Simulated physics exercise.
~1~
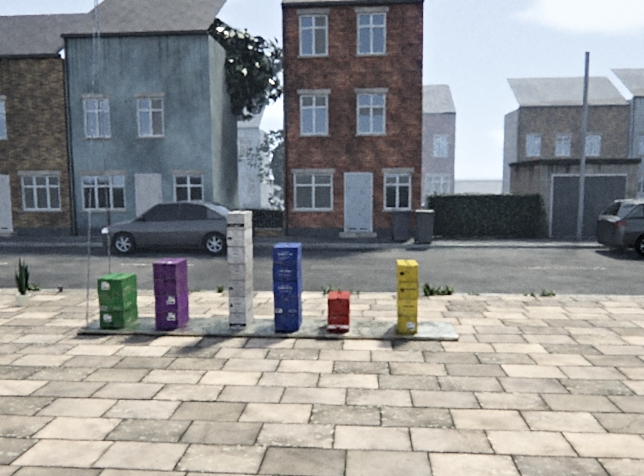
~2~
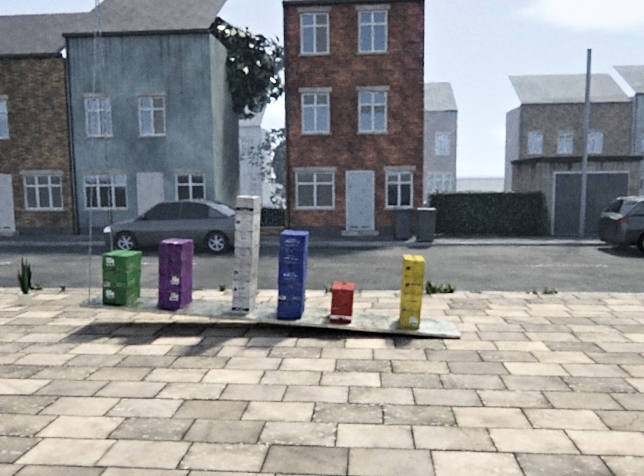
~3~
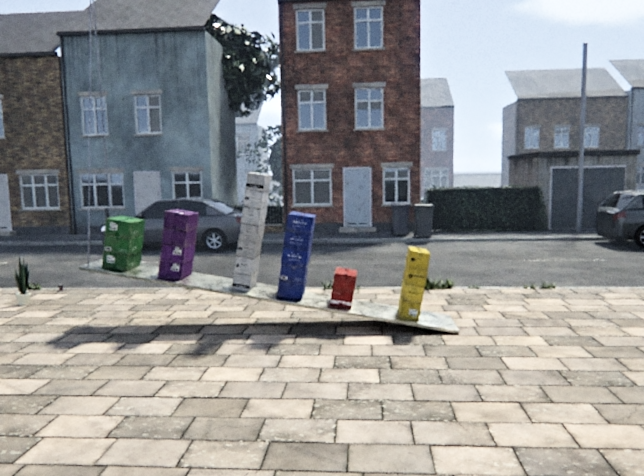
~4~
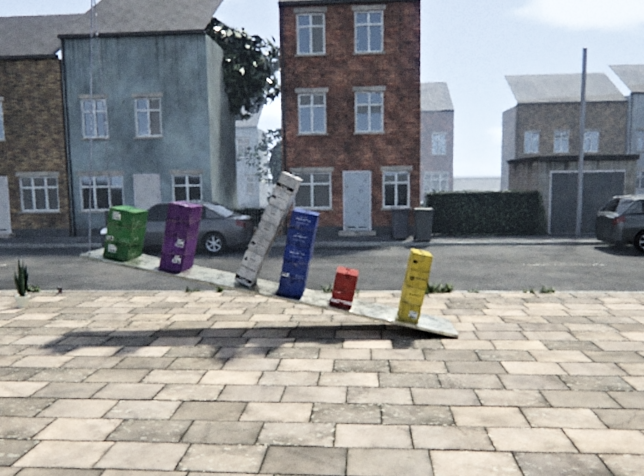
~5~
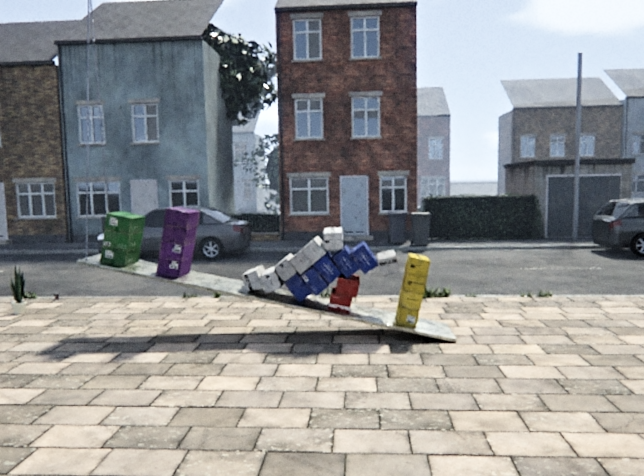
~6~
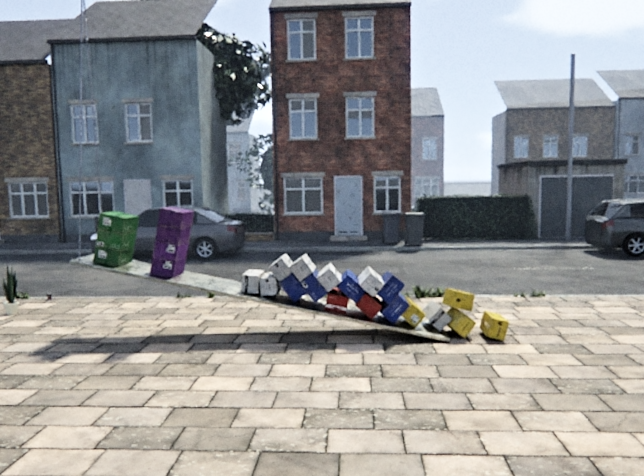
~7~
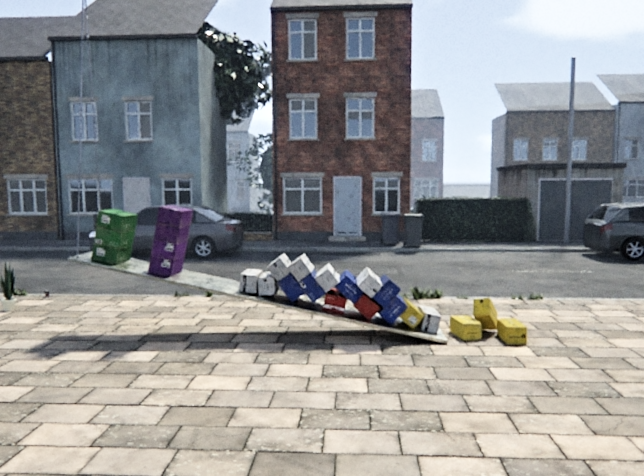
The clip opens on six piles of cartons, green, purple, white, blue, red and yellow, standing along a flat deck on paving across the road from some houses. The deck's left end rises, and the piles lean with it towards the right. As the slope stops steepening, the tall white pile tips over into the blue one, and both topple across the short red pile. The tumbling cartons then knock down the yellow pile, spilling some of it onto the paving. The deck stays tilted, with green and purple still upright near its raised end above the jumbled heap.
